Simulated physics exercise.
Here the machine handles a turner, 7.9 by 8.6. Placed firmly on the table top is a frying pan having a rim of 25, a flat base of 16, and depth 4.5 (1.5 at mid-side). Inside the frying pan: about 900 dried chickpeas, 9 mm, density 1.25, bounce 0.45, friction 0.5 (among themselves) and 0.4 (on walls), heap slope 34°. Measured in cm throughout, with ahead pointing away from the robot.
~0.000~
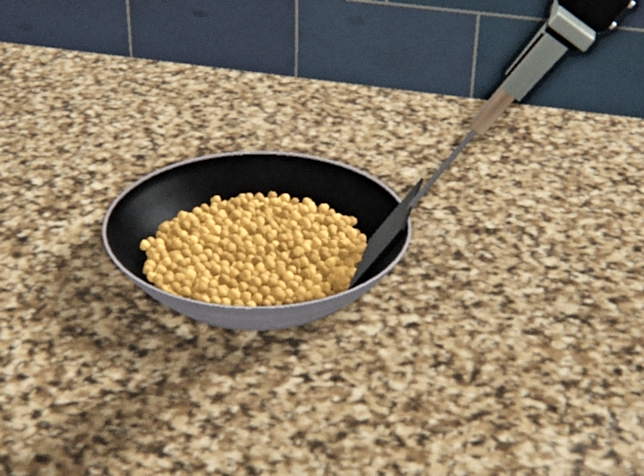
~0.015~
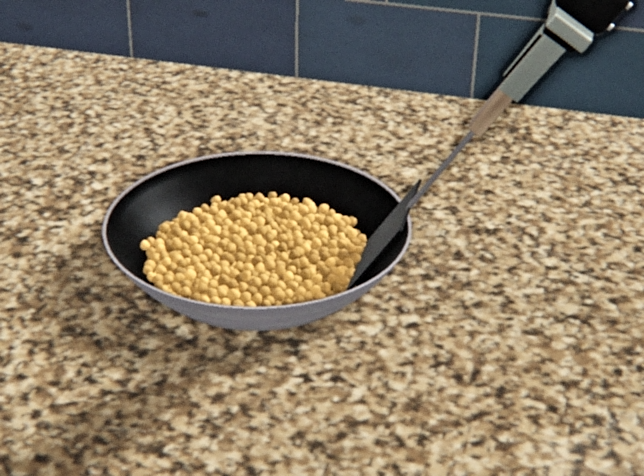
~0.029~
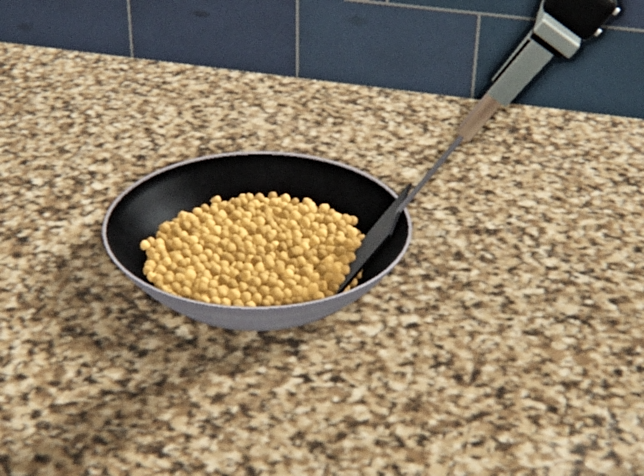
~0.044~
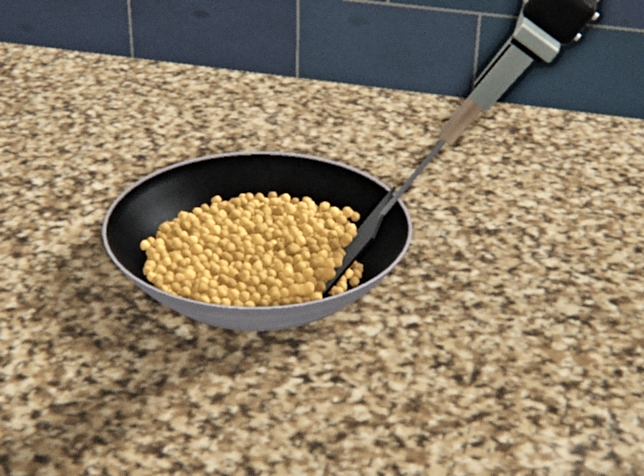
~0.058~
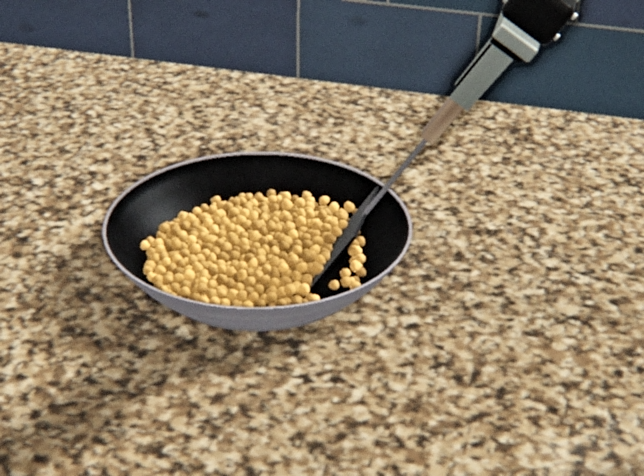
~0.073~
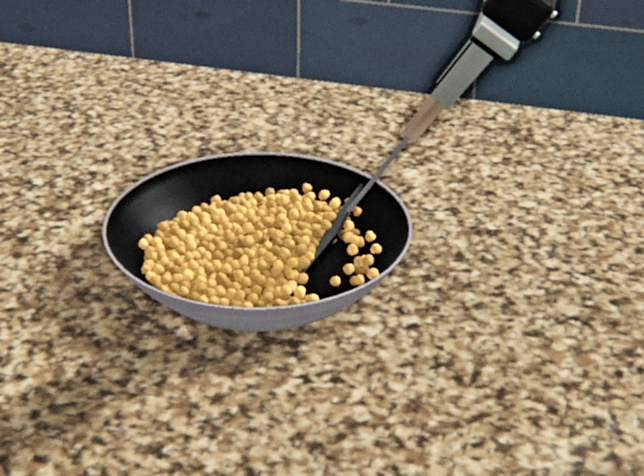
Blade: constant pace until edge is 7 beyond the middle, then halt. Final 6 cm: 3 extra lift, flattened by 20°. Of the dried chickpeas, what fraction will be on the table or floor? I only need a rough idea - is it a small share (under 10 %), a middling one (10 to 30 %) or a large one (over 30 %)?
A middling one, 10 to 30 %.
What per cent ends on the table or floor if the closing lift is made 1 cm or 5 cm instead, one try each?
I'd put it near 10 in a hundred, then near 20 in a hundred.
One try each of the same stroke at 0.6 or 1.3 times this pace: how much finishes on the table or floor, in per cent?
Estimates, in order: 5 % and 25 %.
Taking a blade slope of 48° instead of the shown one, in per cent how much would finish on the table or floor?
In that case around 15 per cent.
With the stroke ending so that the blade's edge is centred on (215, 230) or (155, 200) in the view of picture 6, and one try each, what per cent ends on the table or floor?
Respectively about 0 and 30 percent end on the table or floor.
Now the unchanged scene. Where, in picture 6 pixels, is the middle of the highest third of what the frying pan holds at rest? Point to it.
The centre sits at about (172, 228).
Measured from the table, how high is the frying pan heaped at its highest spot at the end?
Roughly 5.0 centimetres.
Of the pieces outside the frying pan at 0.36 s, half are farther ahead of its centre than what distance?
It sits close to 18 cm ahead of the middle.
After 0.11 s, sloping 58°, highest piece 12 above the table; 898 in the frying pan, 2 on the blade or in flight.
After 0.14 s, sloping 50°, highest piece 17 above the table; 896 in the frying pan, 4 on the blade or in flight.
After 0.36 s, sloping 38°, highest piece 20 above the table; 733 in the frying pan, 158 on the table or floor, 9 on the blade or in flight.
After 1.41 s, sloping 38°, highest piece 5 above the table; 732 in the frying pan, 168 on the table or floor.
In the end, 732 in the frying pan, 168 on the table or floor. That is 19 % on the table or floor.
